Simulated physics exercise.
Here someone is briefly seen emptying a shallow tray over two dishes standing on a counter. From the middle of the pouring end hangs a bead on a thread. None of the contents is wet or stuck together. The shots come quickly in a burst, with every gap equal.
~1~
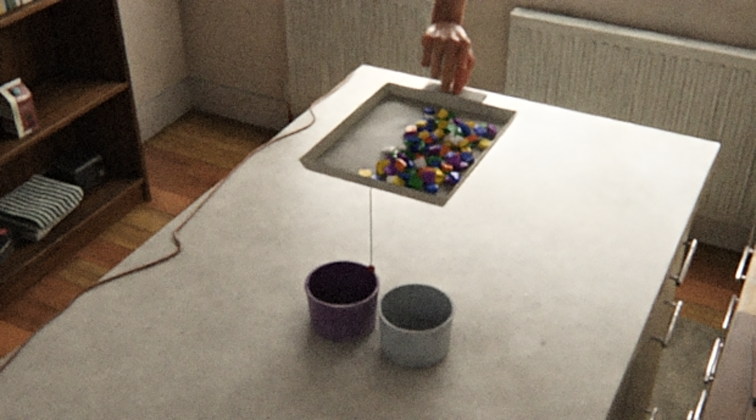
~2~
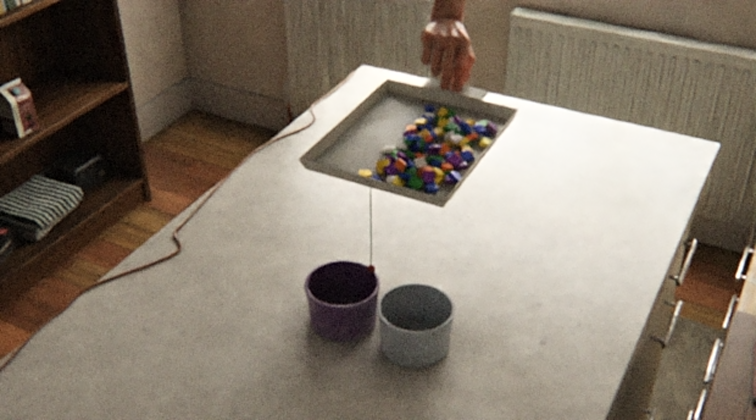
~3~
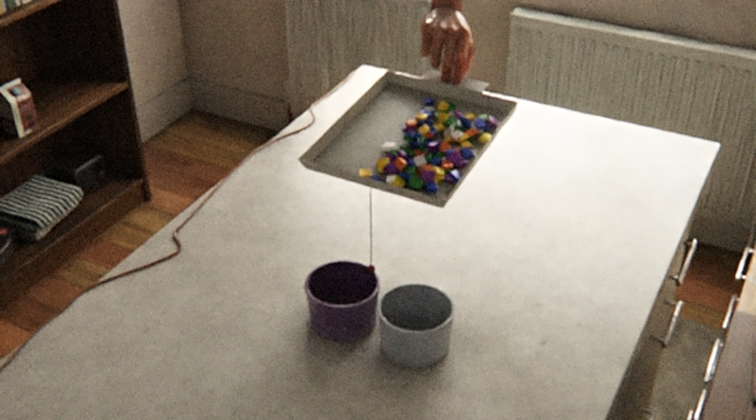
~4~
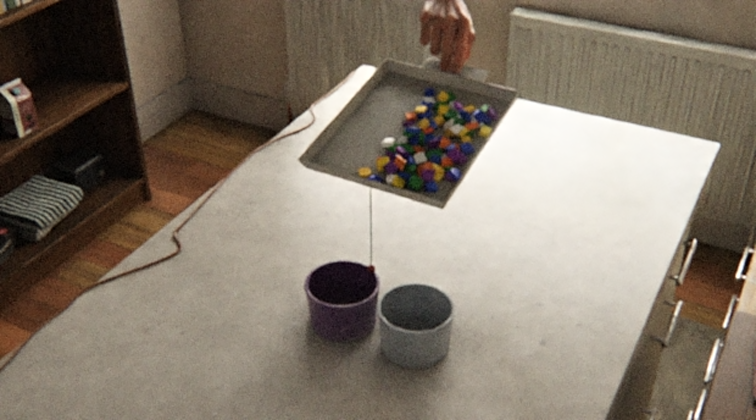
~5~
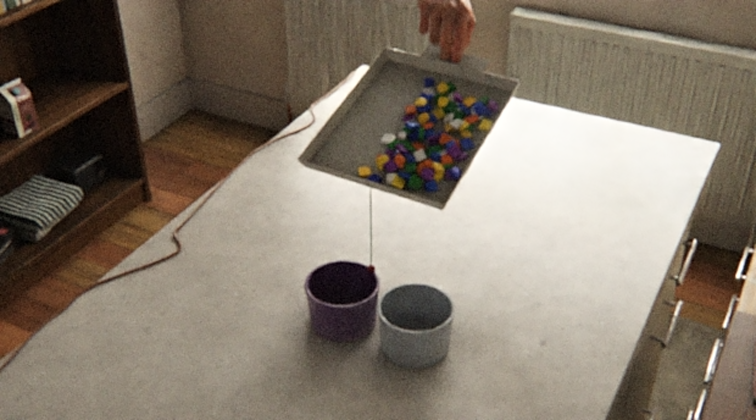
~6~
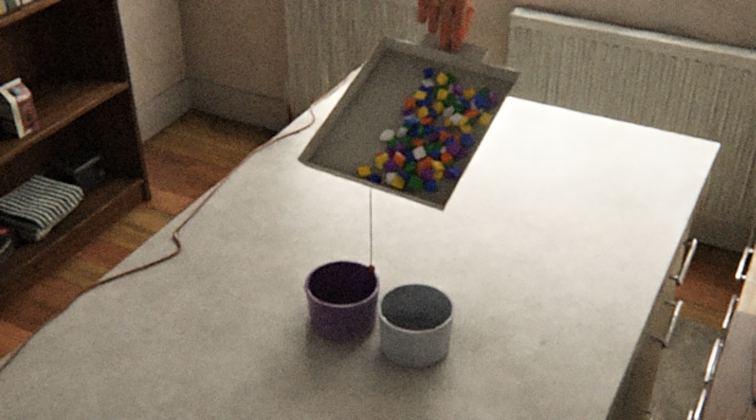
The clip opens on a shallow tray of colourful mosaic tiles, held level by a hand above a pale counter with a purple dish and a grey dish. The hand steadily raises the tray's far end, and its near edge dips slightly toward the right corner while the tiles stay bunched on the right.
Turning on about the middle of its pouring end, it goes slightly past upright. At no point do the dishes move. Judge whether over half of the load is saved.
Over half of it is saved.
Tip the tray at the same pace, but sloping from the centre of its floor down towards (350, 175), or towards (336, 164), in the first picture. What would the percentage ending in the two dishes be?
Roughly 40 percent, then 20 percent.
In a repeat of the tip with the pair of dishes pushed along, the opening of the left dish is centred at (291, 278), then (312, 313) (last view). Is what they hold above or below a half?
Catch, run one: Below the halfway mark; run two: Below the halfway mark.
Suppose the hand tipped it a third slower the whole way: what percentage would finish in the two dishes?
That works out at some 70 per cent.
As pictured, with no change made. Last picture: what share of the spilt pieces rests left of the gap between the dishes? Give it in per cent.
I'd put it at around 50 per cent.
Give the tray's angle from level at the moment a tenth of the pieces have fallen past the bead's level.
Close to 80 degrees, I reckon.
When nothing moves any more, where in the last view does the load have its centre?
Once nothing moves, the middle sits near (407, 342).
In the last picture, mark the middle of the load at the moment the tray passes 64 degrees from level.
Load centre: Approx. (411, 176).
Soon after the last picture, tray tipped steeply; nearly all on the tray; a stray few in the air.
A little later, tray tipped past a quarter turn; a small part on the tray; about half in the right dish; a small part in the left dish; about a quarter outside both; about a quarter in the air.
Later still, tray tipped past a quarter turn; about two thirds in the right dish; a small part in the left dish; about a quarter outside both.
At rest, tray tipped past a quarter turn; about two thirds in the right dish; a small part in the left dish; about a quarter outside both.
